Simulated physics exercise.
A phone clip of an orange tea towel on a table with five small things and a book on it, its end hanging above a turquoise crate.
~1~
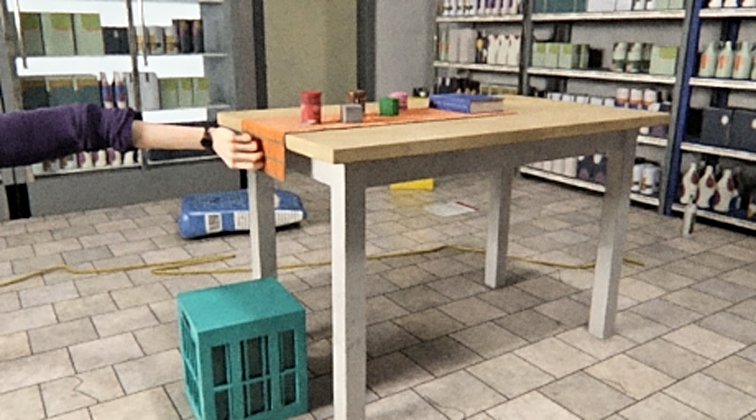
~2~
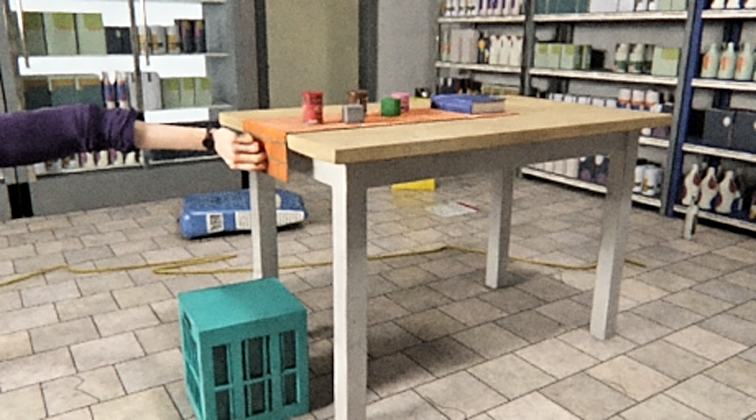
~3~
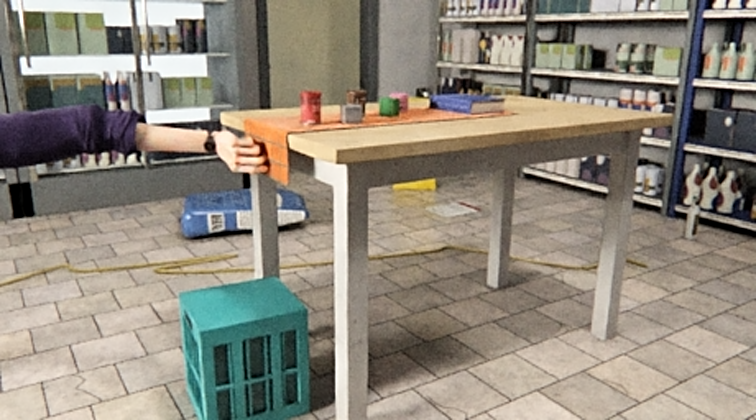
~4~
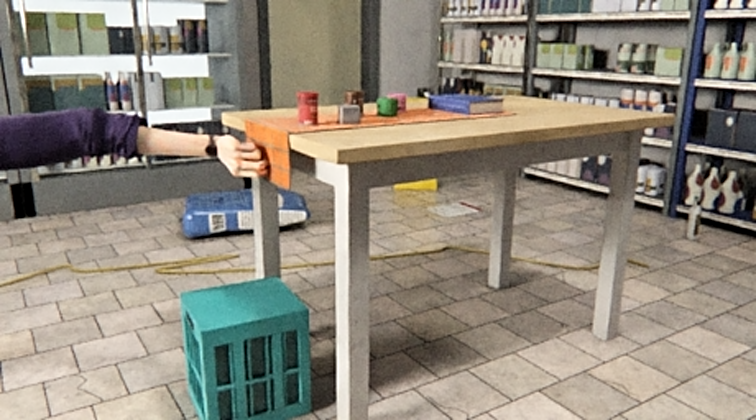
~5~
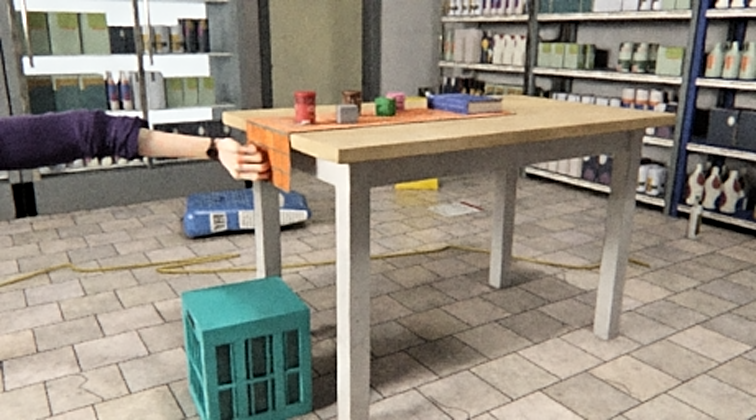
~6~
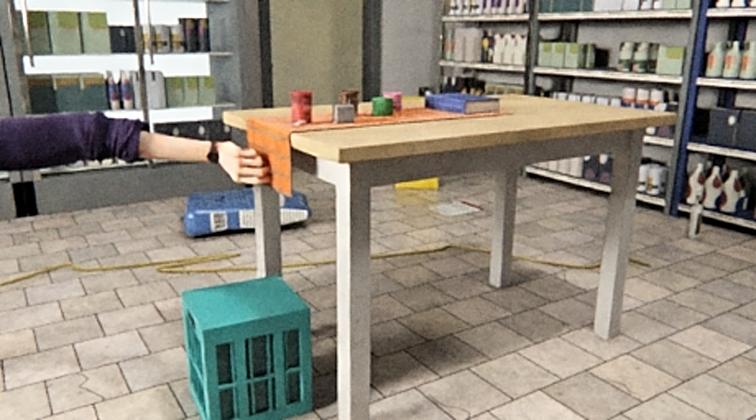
Orange tea towel being drawn slowly over a table's left edge by a hand, small objects and a book shifting slightly left.
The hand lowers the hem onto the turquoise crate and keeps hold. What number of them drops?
Over the edge go three.
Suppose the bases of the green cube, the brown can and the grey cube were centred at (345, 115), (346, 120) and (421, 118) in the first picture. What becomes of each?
The green cube comes down, the brown can drops off, the grey cube remains up.
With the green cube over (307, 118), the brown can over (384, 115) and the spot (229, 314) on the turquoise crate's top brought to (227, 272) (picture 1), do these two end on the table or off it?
The green cube goes over, the brown can stays on.
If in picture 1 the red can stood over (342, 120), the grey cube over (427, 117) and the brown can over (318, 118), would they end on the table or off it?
The red can drops off, the grey cube does not fall, the brown can goes over.
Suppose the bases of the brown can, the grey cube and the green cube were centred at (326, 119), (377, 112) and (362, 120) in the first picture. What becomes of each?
The brown can drops off, the grey cube keeps its place on top, the green cube falls.
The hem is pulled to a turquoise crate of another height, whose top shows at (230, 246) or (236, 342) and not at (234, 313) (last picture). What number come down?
In that case 1 and 4.
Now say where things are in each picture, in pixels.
The first picture shows hem (286, 183); red can (311, 92); grey cube (351, 105); brown can (356, 91); green cube (389, 98); pink pot (399, 93); top of the crate (229, 314).
The second picture shows hem (289, 183); red can (313, 92).
The third picture shows hem (288, 187); grey cube (351, 105).
The fourth picture shows hem (290, 191); brown can (354, 91); top of the crate (233, 314).
The fifth picture shows hem (290, 194); green cube (386, 98).
The sixth picture shows hem (292, 198); red can (301, 92); grey cube (343, 105); brown can (349, 90); green cube (383, 98); pink pot (393, 93).
Soon after, hem near (269, 214); all still up.
Then, hem near (269, 255); red can and grey cube gone.
Further on, hem on the crate; red can, grey cube and brown can gone.
At rest, hem on the crate; red can, grey cube and brown can gone. The table loses three.
